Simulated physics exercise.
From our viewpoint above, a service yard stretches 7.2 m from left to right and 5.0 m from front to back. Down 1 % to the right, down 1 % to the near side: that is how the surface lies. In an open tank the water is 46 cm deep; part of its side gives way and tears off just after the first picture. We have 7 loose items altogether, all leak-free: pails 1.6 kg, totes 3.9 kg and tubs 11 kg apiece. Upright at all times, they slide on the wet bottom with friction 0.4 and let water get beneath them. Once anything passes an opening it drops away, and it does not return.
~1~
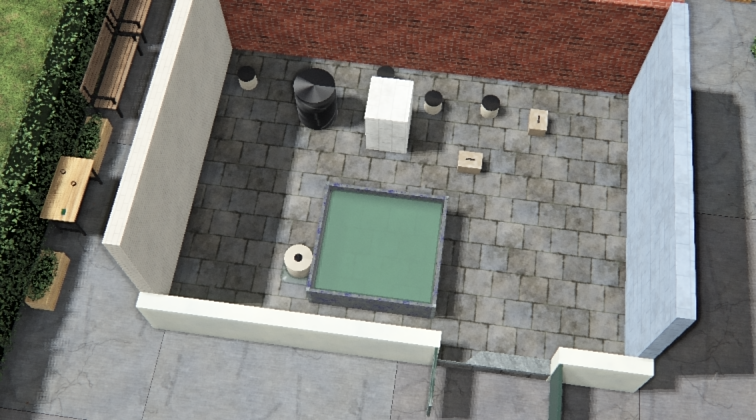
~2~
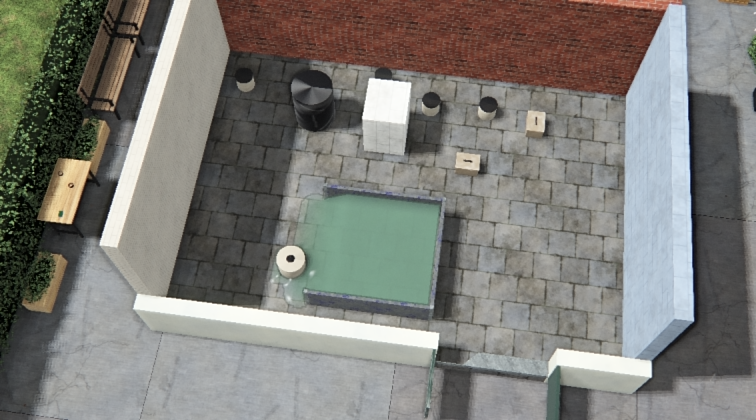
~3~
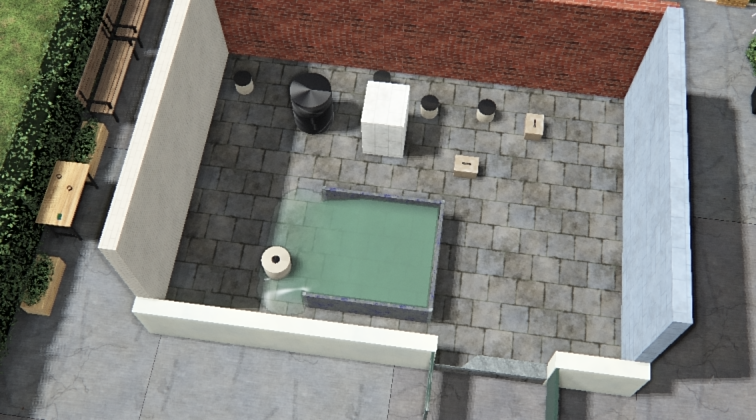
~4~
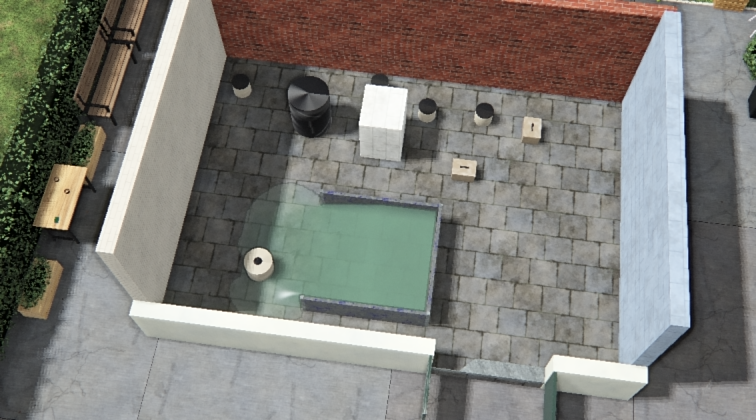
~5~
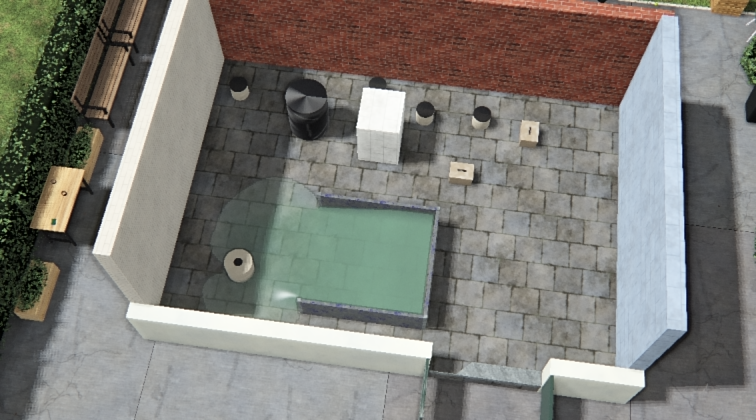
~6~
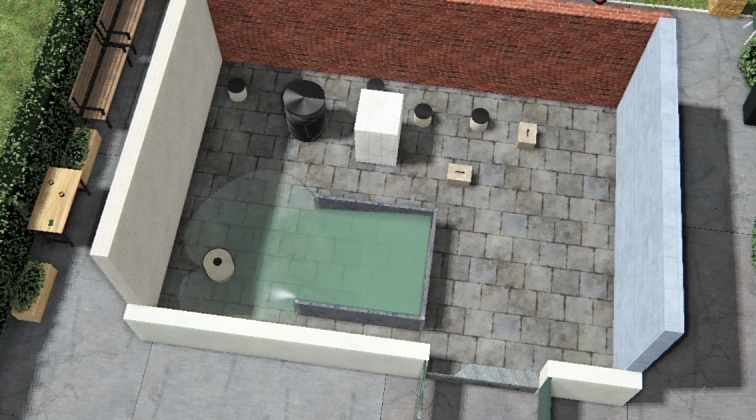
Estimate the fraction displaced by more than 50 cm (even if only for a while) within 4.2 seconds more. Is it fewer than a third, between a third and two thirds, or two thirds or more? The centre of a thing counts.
Between a third and two thirds.
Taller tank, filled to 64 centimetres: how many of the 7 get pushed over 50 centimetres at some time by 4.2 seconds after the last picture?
It would come to 5 of them.
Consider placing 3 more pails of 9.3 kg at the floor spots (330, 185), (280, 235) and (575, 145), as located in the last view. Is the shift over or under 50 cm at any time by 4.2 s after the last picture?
Outcome: Stays within first, breaks the threshold next, stays within last.
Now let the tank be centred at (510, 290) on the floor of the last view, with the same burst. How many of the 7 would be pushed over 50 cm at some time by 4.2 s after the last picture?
The count would be 2.
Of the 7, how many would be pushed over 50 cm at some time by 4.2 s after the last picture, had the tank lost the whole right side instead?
Then it comes to 1 of them.
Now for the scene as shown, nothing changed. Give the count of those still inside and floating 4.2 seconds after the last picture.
Count at that moment: 3.
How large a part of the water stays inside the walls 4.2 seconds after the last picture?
Around 100 per cent of the water is still in there.
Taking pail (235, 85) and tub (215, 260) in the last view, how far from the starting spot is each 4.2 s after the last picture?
In turn: 350 cm, 80 cm.
Then, 0.4 s after the last picture 1 of 7 are over 50 cm from their spots; 0 afloat.
Then, 1.5 s after the last picture 1 of 7 are over 50 cm from their spots; 1 afloat.
Then, 2.8 s after the last picture 2 of 7 are over 50 cm from their spots; 2 afloat.
Then, 4.2 s after the last picture 3 of 7 are over 50 cm from their spots, and 3 have been at some point; 3 afloat.
